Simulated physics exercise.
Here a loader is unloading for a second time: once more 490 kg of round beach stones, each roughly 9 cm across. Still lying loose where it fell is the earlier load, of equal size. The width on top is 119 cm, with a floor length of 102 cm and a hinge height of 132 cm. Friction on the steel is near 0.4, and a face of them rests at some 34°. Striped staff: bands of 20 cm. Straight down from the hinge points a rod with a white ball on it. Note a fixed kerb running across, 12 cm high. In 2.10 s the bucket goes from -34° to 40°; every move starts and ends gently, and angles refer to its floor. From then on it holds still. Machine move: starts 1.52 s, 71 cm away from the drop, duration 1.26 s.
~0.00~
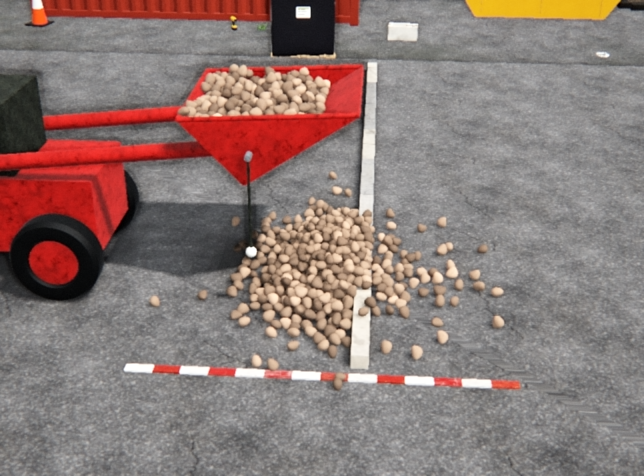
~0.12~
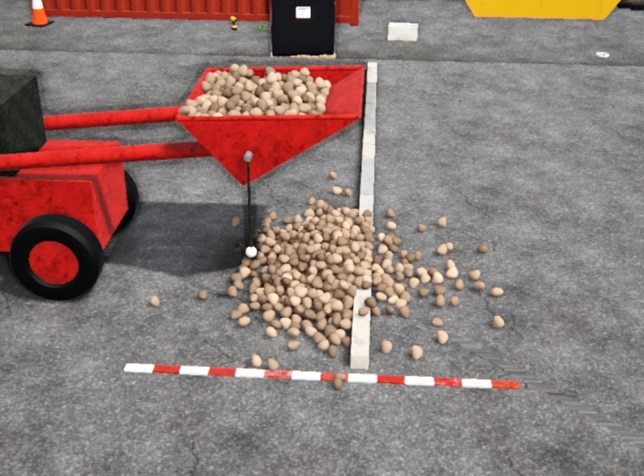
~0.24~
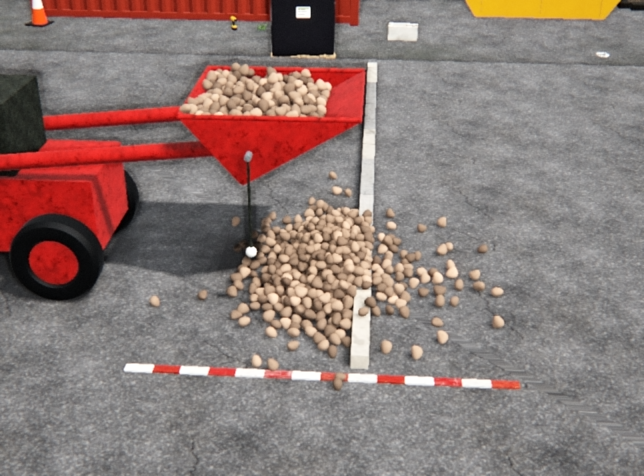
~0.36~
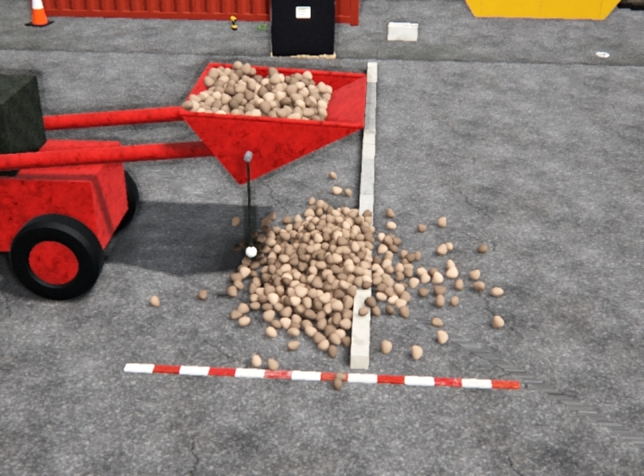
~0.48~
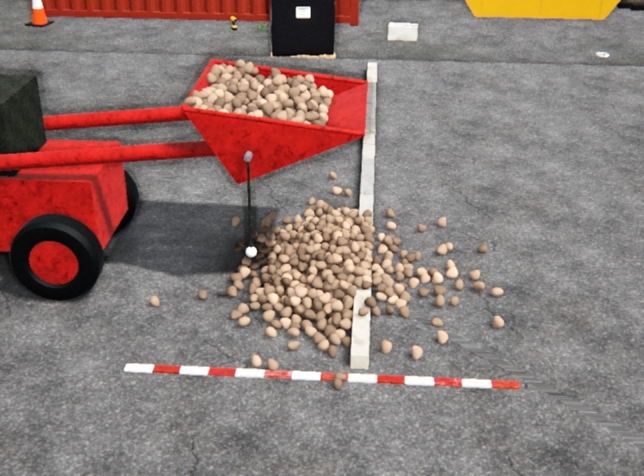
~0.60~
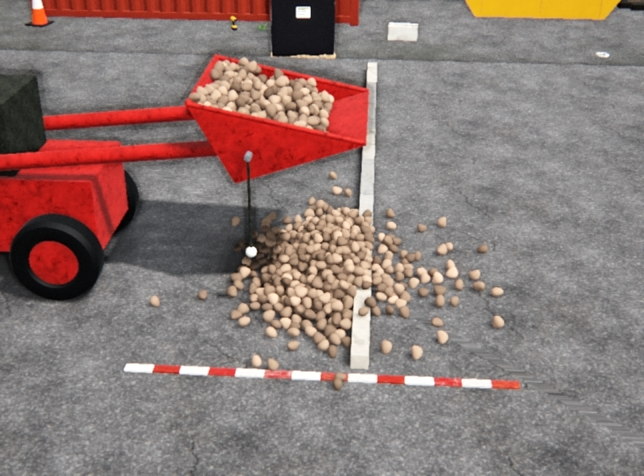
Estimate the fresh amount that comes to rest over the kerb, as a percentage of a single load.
About 55 per cent of a load.
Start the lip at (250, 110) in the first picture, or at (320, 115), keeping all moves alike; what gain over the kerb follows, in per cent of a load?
First place about 0 %, second about 25 %.
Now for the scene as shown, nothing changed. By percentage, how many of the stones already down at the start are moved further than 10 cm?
The answer is about 20 per cent.
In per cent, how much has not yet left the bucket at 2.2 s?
Close to 5 in a hundred is still held.
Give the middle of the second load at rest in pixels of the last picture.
Their centre rests close to (377, 263).
After 1.6 s the floor is at 29°; in per cent of one load, 92 in the bucket, 96 on this side of the kerb, 12 over the kerb; the foremost stones are at (474, 278).
After 2.2 s the floor is at 40°; in per cent of one load, 6 in the bucket, 140 on this side of the kerb, 54 over the kerb; the foremost stones are at (485, 279).
After 3.2 s the floor is at 40°; in per cent of one load, 0 in the bucket, 133 on this side of the kerb, 67 over the kerb; the foremost stones are at (554, 258).
After 6.0 s the floor is at 40°; in per cent of one load, 0 in the bucket, 133 on this side of the kerb, 67 over the kerb; the foremost stones are at (555, 258). Net gain over the kerb, 55.
